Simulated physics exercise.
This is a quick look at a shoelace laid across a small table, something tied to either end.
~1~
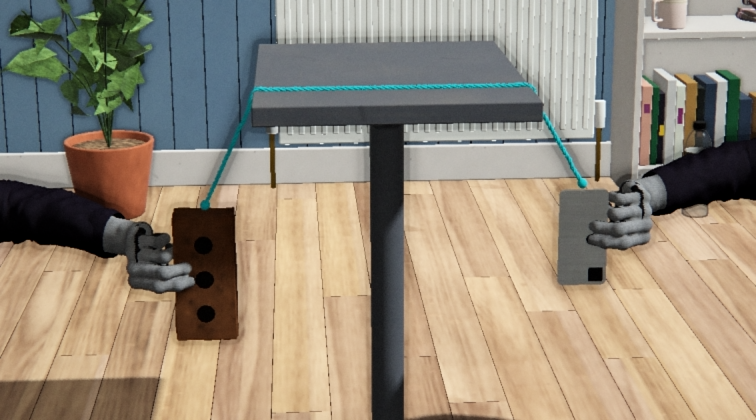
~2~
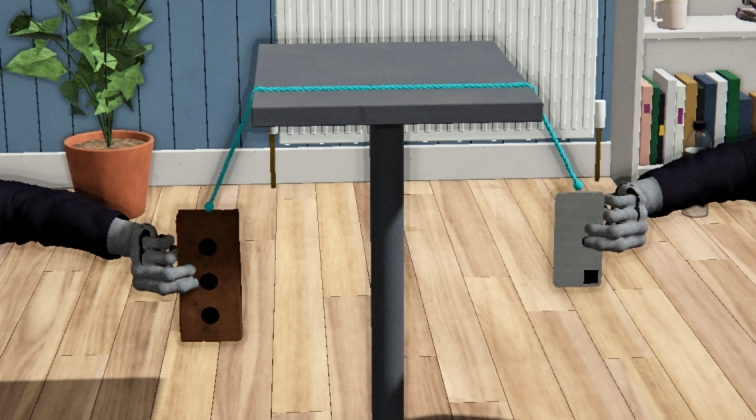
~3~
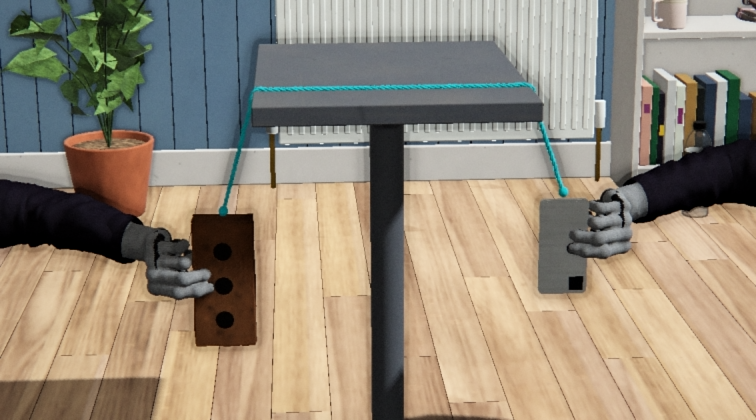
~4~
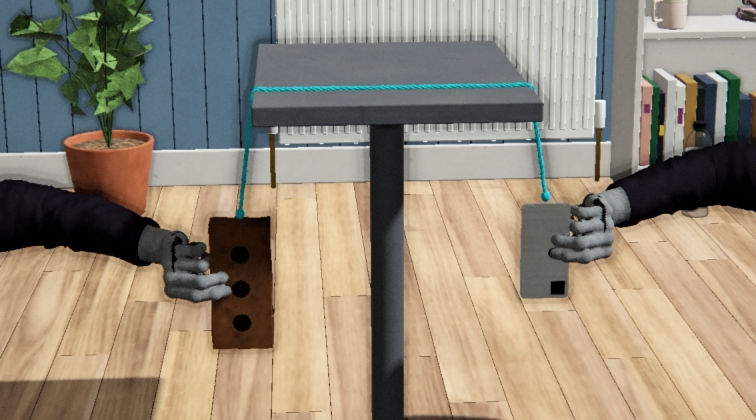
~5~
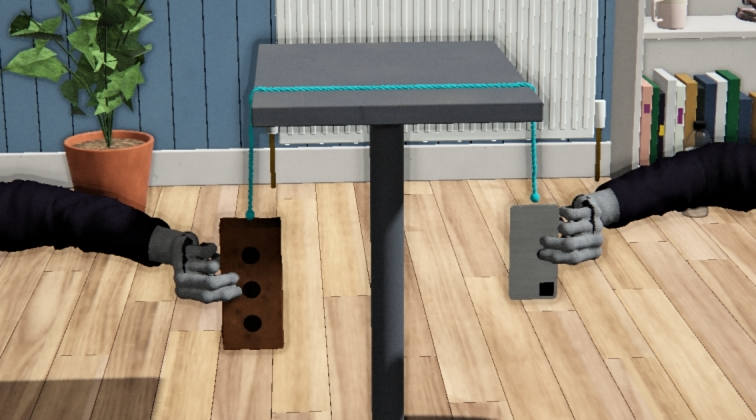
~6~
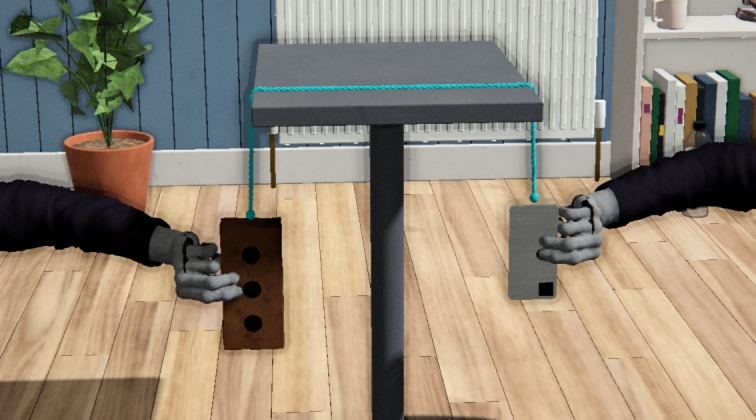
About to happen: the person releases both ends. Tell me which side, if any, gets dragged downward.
Chances are it ends up displaced to the left.
Then, 0.58 s after the last picture, left brick down on the floor; right phone pulled up onto the top near (329, 27).
Then, 1.06 s after the last picture, left brick down on the floor; right phone down on the floor.
At rest, left brick down on the floor; right phone down on the floor. The shoelace sinks on the left side.
